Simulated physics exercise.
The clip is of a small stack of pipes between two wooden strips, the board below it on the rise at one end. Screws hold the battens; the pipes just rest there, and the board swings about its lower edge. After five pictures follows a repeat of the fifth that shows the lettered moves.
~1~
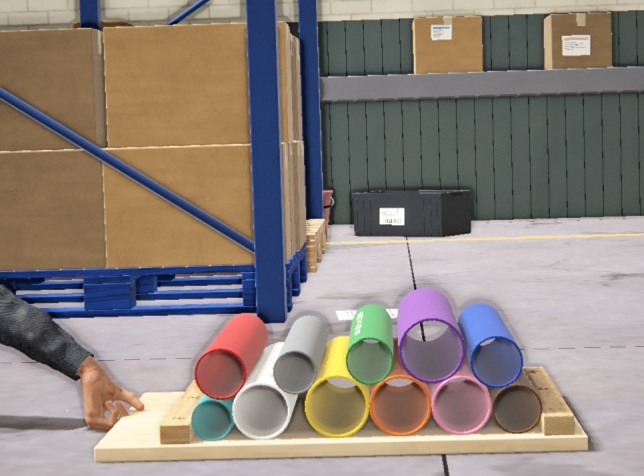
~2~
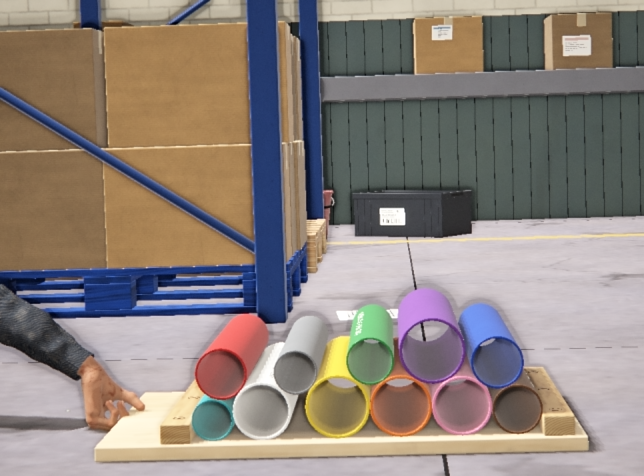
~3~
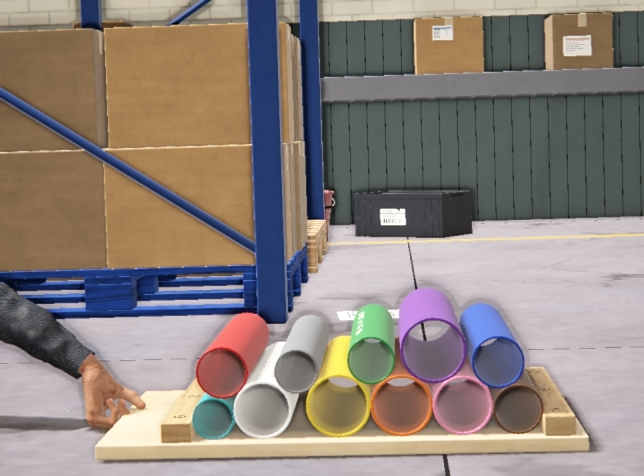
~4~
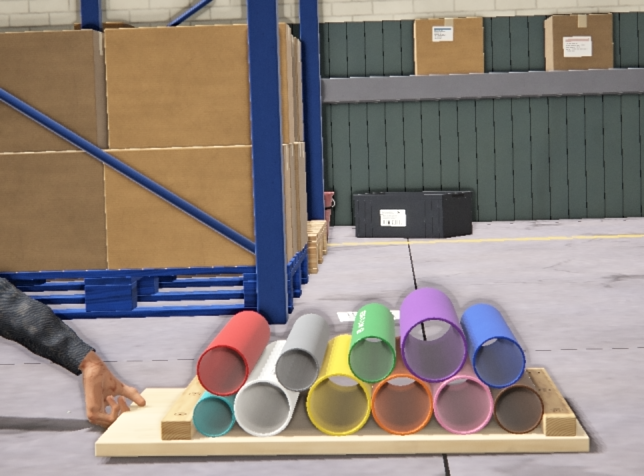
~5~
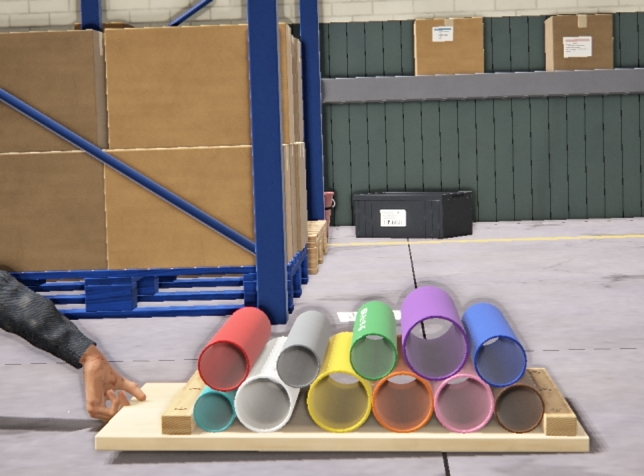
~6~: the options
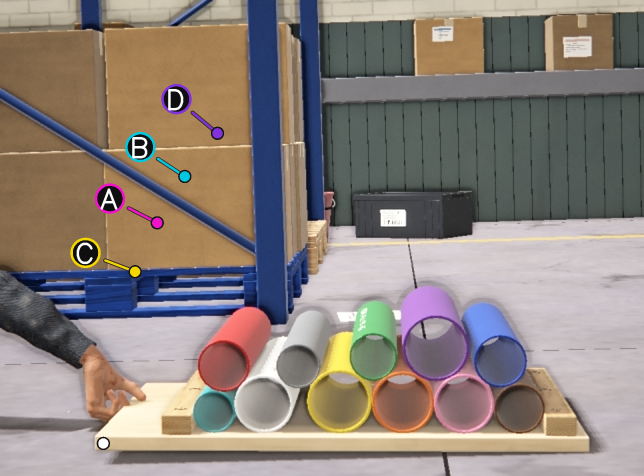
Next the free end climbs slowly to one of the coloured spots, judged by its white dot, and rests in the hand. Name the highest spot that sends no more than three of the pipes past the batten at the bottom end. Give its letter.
The last mark within the limit is B.
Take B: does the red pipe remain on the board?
The red pipe: Yes.
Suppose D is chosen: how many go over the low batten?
At D the number is four.
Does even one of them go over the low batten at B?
Yes, at B.
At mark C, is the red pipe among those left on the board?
The red pipe: Yes.
On the marked copy, A at (157, 223); B at (185, 176); C at (135, 272); D at (218, 133); the white dot at (103, 443).
Taking B. A third of the way, board at 19°.
Two thirds of the way, board at 35°.
When it is over, board at 35°, three over the low batten (green, blue, purple).
As for the rest, A two over the low batten (blue, purple); C one over the low batten (blue); D four over the low batten (green, blue, purple, grey).
